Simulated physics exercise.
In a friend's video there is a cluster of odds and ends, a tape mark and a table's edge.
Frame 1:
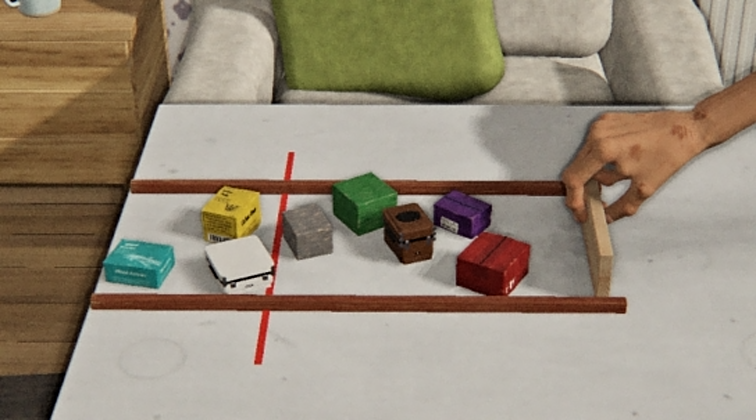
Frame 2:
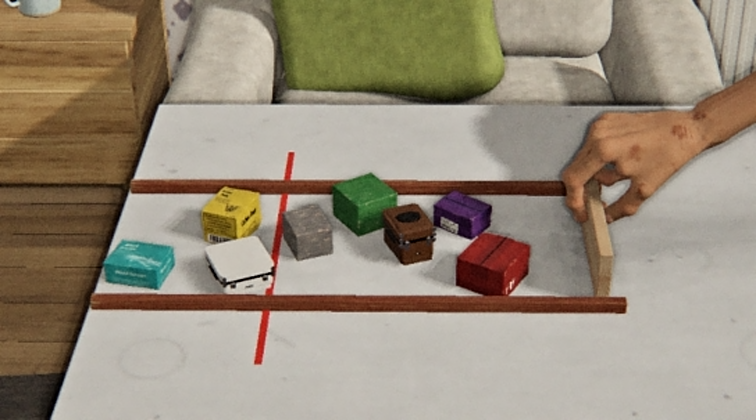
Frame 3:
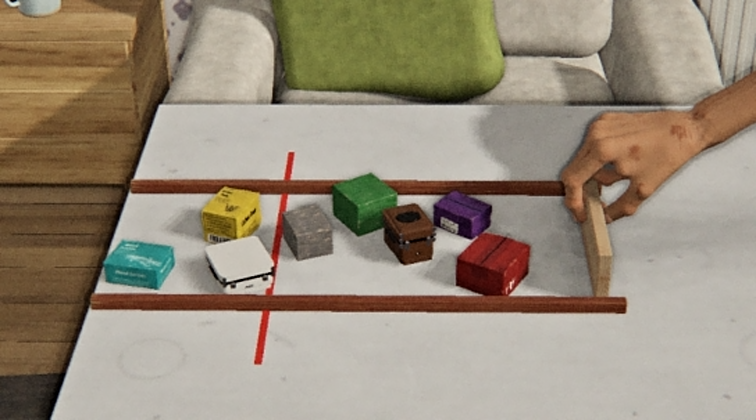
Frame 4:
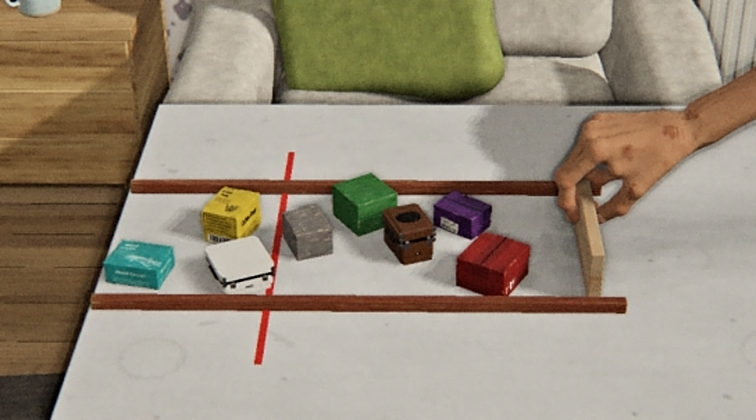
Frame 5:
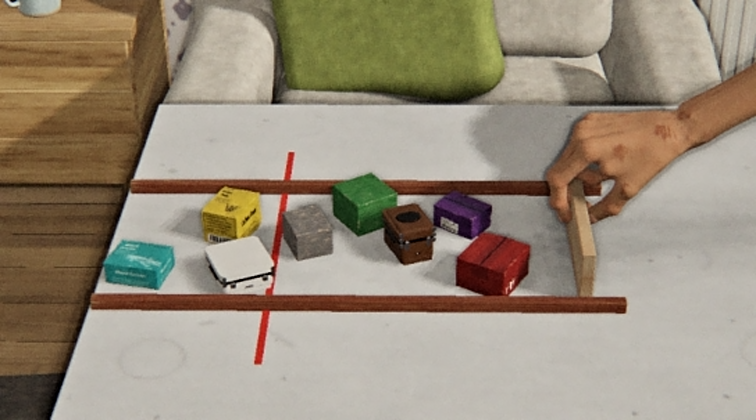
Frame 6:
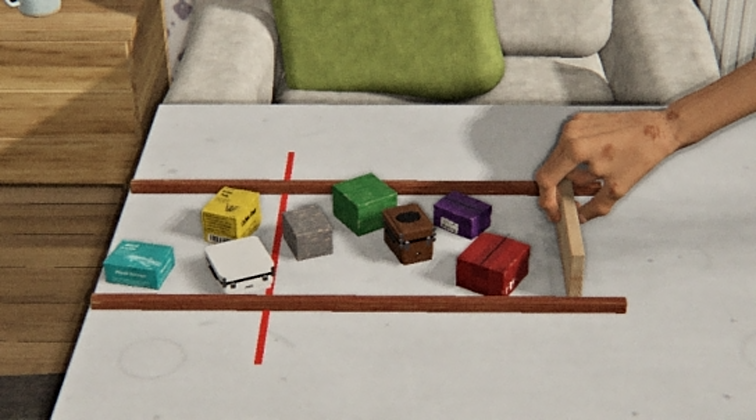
A hand slides a wooden board slightly left toward several small boxes, which stay still.
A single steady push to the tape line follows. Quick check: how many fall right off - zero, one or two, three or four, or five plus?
Missing from the table at the end: None.
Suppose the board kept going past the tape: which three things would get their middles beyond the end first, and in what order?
The turquoise box, then the yellow box, then the white case.
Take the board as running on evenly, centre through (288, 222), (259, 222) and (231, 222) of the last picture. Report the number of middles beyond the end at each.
First 0, next 0, last 1.
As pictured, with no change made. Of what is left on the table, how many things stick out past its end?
1, I think.
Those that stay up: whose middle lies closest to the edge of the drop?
It's the turquoise box that ends nearest.
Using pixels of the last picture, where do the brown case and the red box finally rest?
Brown case at (246, 236), red box at (243, 273).
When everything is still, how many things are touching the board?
My count gives 3.
Soon after, none off yet; turquoise box at rest near (140, 264); yellow box at rest near (232, 217); white case at rest near (240, 267).
At rest, the number that fall off is zero.
